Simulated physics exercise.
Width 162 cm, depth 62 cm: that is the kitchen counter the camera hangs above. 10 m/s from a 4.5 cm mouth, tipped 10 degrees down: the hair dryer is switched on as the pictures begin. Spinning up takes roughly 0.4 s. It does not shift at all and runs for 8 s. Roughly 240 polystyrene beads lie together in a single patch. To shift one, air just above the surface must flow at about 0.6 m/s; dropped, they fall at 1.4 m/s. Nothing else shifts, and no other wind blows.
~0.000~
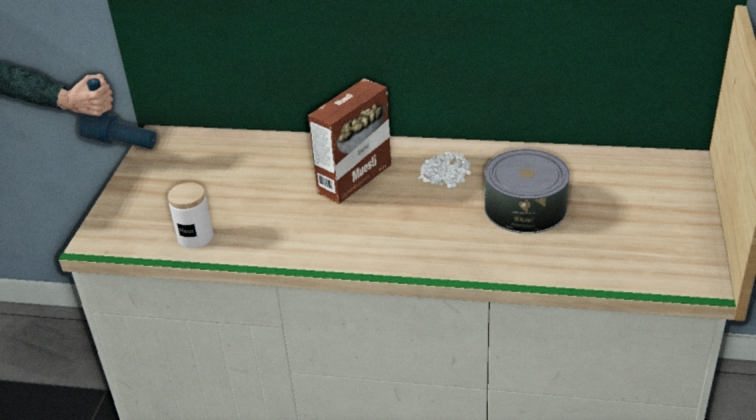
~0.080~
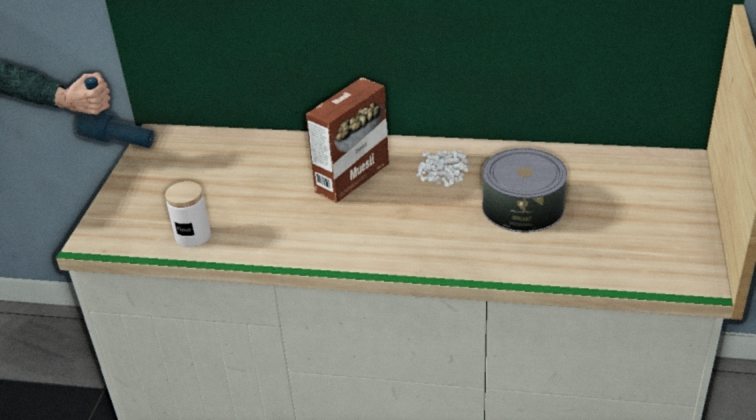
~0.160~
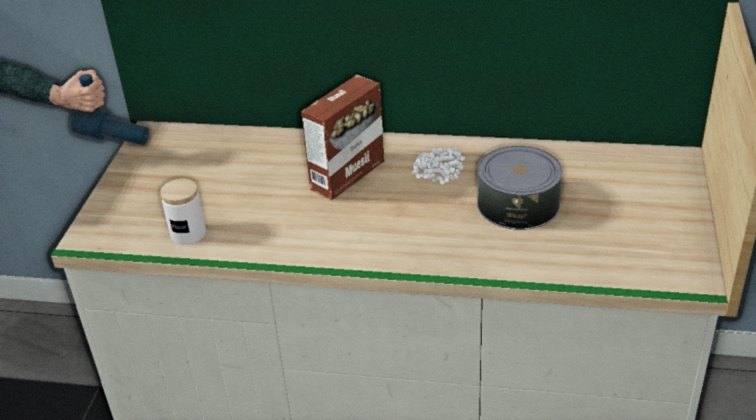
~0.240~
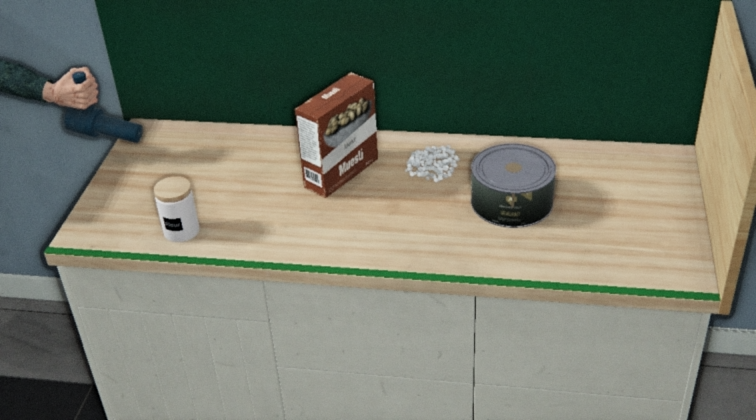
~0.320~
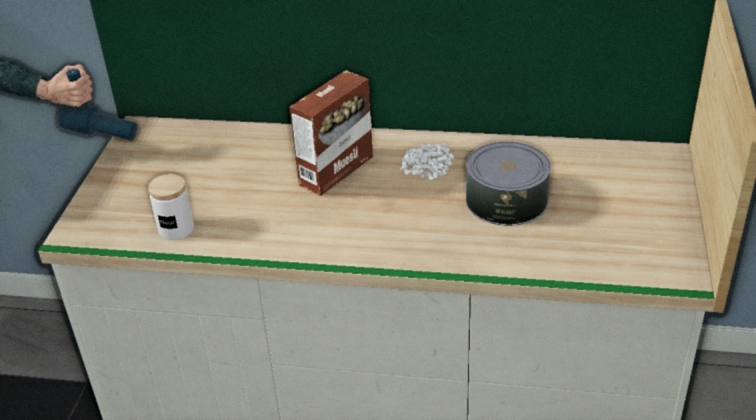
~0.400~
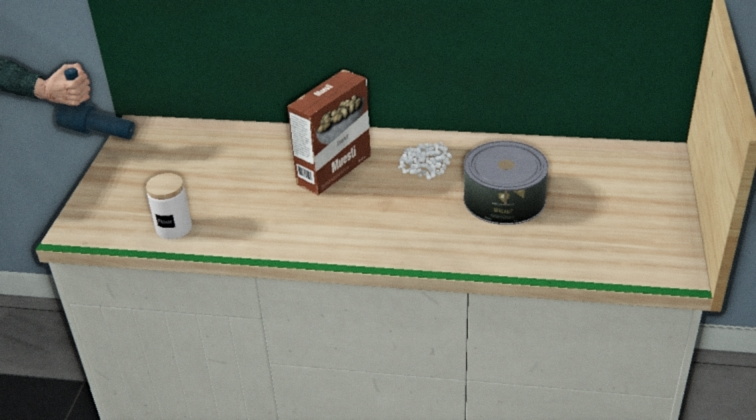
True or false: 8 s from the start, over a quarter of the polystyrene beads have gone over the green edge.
False.
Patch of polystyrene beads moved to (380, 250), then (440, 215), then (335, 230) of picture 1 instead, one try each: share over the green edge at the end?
Results, one try each: 80 %, 15 %, 80 %.
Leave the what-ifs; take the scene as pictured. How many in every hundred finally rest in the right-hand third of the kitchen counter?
I'd put it at about 10 percent.
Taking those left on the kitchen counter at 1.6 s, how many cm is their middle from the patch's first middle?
It works out to close to 0 cm.
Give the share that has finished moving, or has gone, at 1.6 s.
30 %.
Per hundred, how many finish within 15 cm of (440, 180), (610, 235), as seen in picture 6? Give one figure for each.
80 %, 0 %.
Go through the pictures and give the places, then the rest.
In the first picture, the middle of the polystyrene beads is near (444, 170), none has stirred yet and the mouth of the hair dryer is at (153, 141).
In the second picture, the middle of the polystyrene beads is near (442, 167), none has stirred yet and the green edge is centred on (376, 281).
In the third picture, the middle of the polystyrene beads is near (437, 164), none has stirred yet, the top of a carton is at (341, 97) and the top of a large tin is at (520, 169).
In the fourth picture, the middle of the polystyrene beads is near (431, 162) and none has stirred yet.
In the fifth picture, the middle of the polystyrene beads is near (426, 160) and none has stirred yet.
In the sixth picture, the middle of the polystyrene beads is near (423, 159) and none has stirred yet.
After 1.6 s the count stands so, 0 % are over the green edge; the middle of those still in play is near (423, 159).
After 2.6 s the count stands so, 0 % are over the green edge; the middle of those still in play is near (423, 159).
After 4.4 s the count stands so, 0 % are over the green edge; the middle of those still in play is near (423, 159).
After 8.0 s, at the end, 4 % are over the green edge; the middle of those still in play is near (428, 162).
